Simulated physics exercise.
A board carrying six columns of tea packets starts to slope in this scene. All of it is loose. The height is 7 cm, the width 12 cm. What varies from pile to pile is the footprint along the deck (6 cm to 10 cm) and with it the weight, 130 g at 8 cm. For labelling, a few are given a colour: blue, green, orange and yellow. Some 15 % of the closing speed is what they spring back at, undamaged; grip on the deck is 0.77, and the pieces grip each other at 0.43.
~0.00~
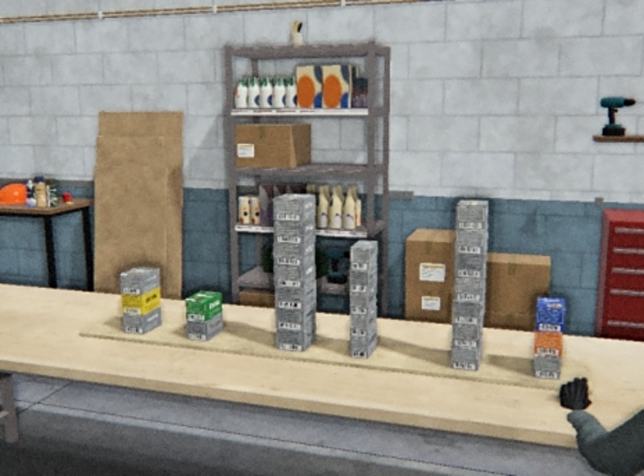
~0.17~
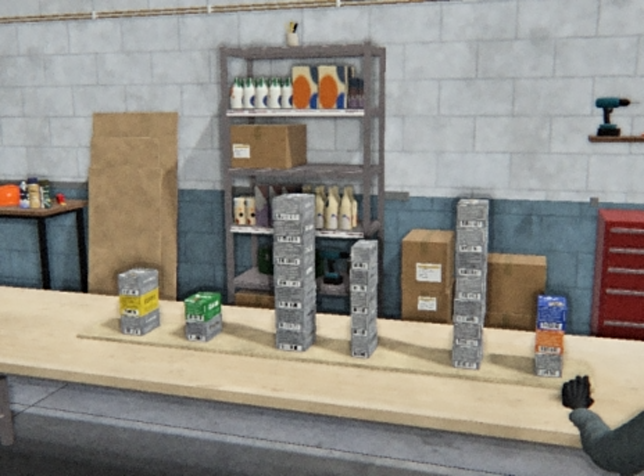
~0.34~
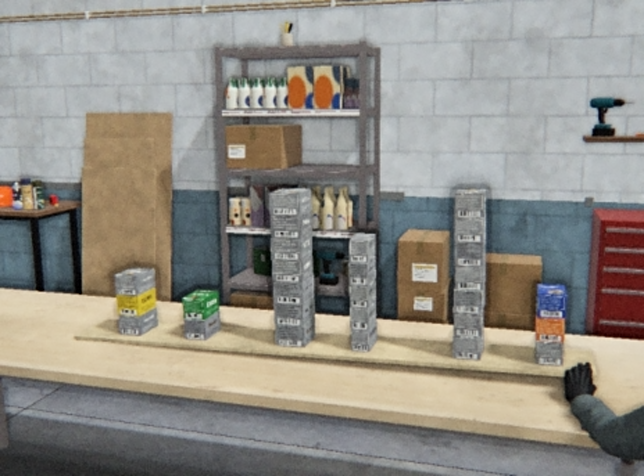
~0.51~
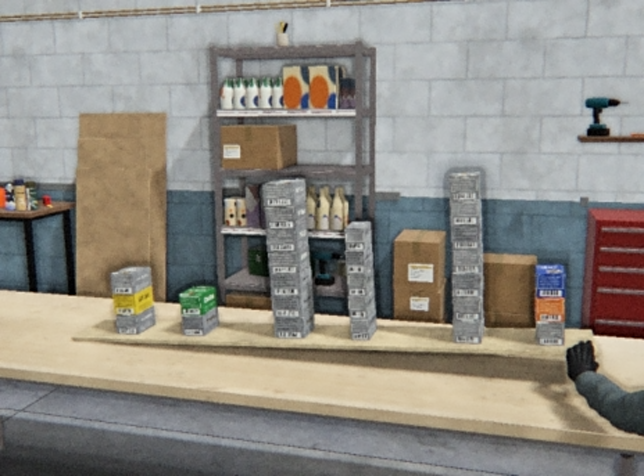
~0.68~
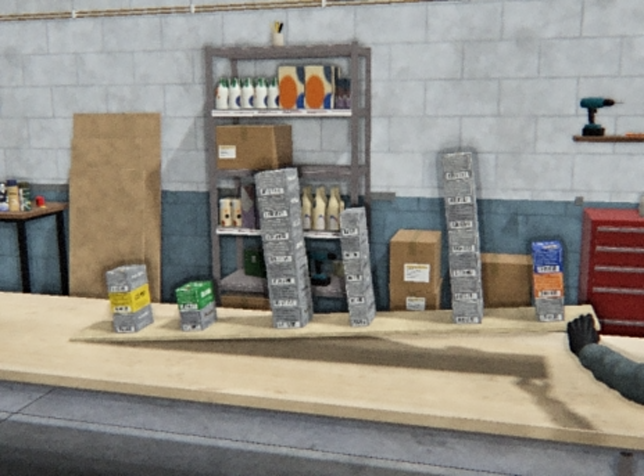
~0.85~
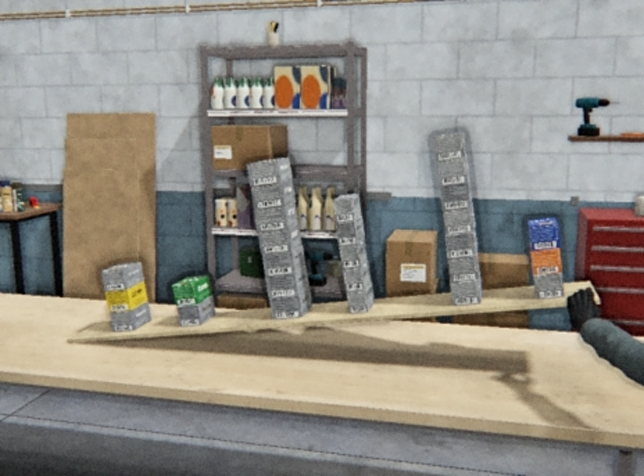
The clip opens on six upright stacks of small packets, mostly grey, standing along a thin board on a workbench, with a gloved hand at its right end. The hand then raises that end, gradually sloping the board down toward the left, and the stacks lean left with it, still intact.
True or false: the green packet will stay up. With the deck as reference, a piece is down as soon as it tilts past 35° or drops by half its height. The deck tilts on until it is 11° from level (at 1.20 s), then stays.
False.
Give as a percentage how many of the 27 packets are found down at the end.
Close to 80 per cent of them.
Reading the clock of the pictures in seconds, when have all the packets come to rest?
Near 3.5 s.
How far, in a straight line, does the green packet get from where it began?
Close to 20 cm, start to finish.
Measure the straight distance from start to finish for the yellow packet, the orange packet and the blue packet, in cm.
The yellow one ends around 34 cm from its start, the orange one around 30 cm and the blue one around 32 cm.
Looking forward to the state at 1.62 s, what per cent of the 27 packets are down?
By that time it is 45 percent.
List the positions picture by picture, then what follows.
In the first frame (each place is the centre of the face we see best; the camera moves round a little; leans and shifts are taken against what carries them), middle of the deck's edge (306, 360) slope 0°; green packet (196, 310); yellow packet (132, 305); orange packet (548, 344); all as stacked.
Middle of the deck's edge (306, 360) slope 0°; green packet (195, 311), in the second frame.
Middle of the deck's edge (306, 355) slope 1°; green packet (193, 310), in the third frame.
Middle of the deck's edge (306, 346) slope 3°; green packet (191, 305), in the fourth frame.
Middle of the deck's edge (306, 335) slope 6°; green packet (188, 300), in the fifth frame.
Middle of the deck's edge (305, 324) slope 8°; green packet (185, 295); blue packet (545, 238); yellow packet (118, 301); all as stacked, in the sixth frame.
By 1.20 s, slope 11°; none of the 27 packets down, 16 disturbed; green packet unmoved.
By 1.62 s, slope 11°; 12 of the 27 packets down; green packet unmoved.
By 2.06 s, slope 11°; 22 of the 27 packets down; green packet tilted 52°, 54 mm lower; yellow packet tilted 59°, 52 mm lower.
When it is over (3.8 s), slope 11°; 22 of the 27 packets down; green packet on its side; yellow packet upside down; blue packet moved 11 mm. In pixels of the last frame, middles, green packet near (150, 309), yellow packet near (64, 318).
